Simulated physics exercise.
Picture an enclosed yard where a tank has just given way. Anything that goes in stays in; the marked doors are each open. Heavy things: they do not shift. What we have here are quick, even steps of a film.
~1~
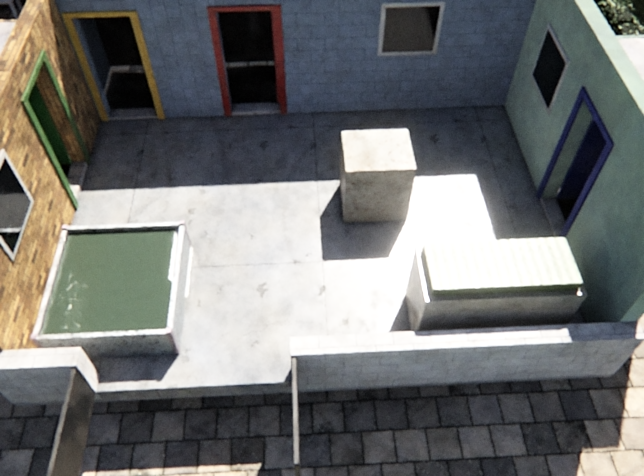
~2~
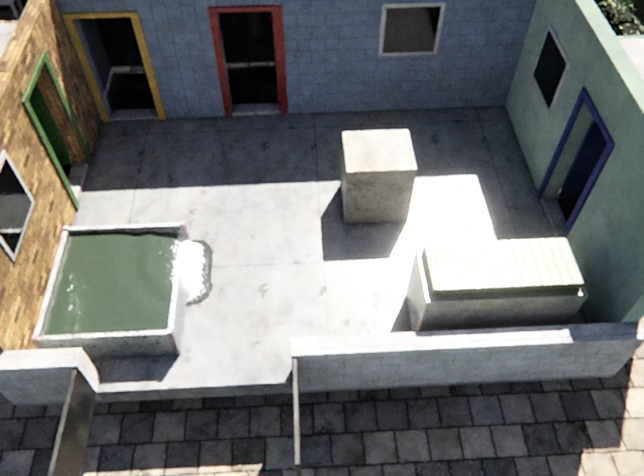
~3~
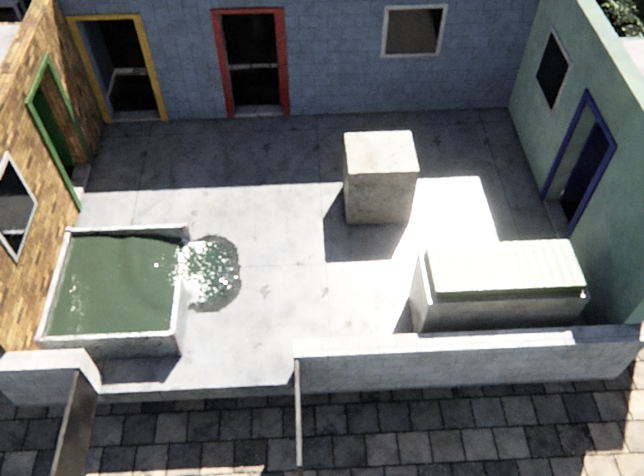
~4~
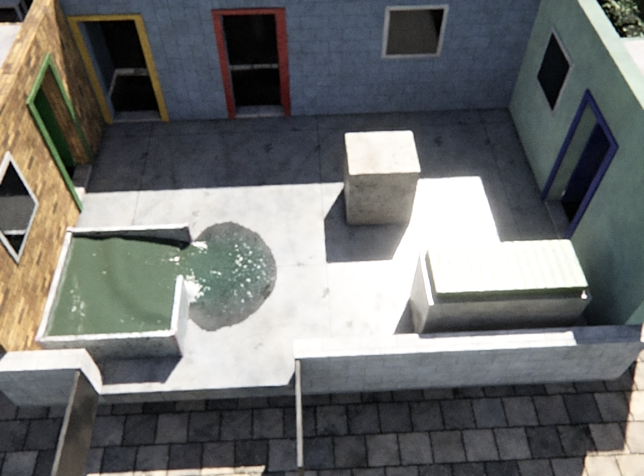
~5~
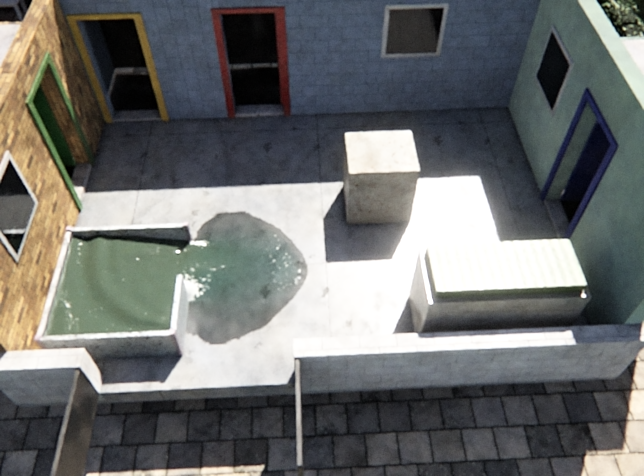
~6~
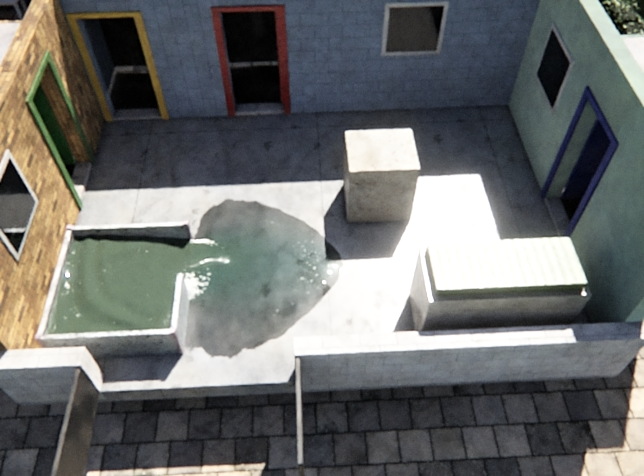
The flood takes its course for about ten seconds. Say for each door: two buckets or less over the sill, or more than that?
The red door never tops two buckets; the green door never tops two buckets; the blue door tops two buckets; the yellow door never tops two buckets.
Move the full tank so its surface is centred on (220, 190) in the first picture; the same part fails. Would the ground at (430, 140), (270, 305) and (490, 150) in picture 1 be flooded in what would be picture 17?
Check in sequence: Soaked through, soaked through, soaked through.
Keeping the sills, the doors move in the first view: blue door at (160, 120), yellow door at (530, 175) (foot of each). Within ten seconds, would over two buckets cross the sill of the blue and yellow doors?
Door by door: Blue is spared, yellow is spared.
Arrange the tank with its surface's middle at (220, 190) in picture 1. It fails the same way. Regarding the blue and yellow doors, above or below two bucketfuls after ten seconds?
Looking at it, blue comes in under and yellow comes in under.
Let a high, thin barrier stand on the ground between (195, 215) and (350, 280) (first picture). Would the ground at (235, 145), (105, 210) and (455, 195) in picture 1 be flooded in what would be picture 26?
Taking the points in order, they are high and dry, inundated and high and dry.
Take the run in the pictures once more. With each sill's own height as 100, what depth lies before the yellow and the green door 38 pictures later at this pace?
Depth ratios, approx.: 20 and 0 percent.
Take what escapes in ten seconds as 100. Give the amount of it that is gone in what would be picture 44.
About 65 per cent.
A moment on, water covers 25 % of the floor; the red door not reached, the green door not reached, the blue door not reached, the yellow door not reached.
Next, water covers 40 % of the floor; the red door not reached, the green door not reached, the blue door not reached, the yellow door not reached.
Then, water covers 50 % of the floor; the red door wet at the sill, nothing in, the green door not reached, the blue door over two buckets in, the yellow door not reached.
Later, water covers 70 % of the floor; the red door wet at the sill, nothing in, the green door not reached, the blue door over two buckets in, the yellow door wet at the sill, nothing in.
In the end, water covers 80 % of the floor; the red door wet at the sill, nothing in, the green door wet at the sill, nothing in, the blue door over two buckets in, the yellow door wet at the sill, nothing in.
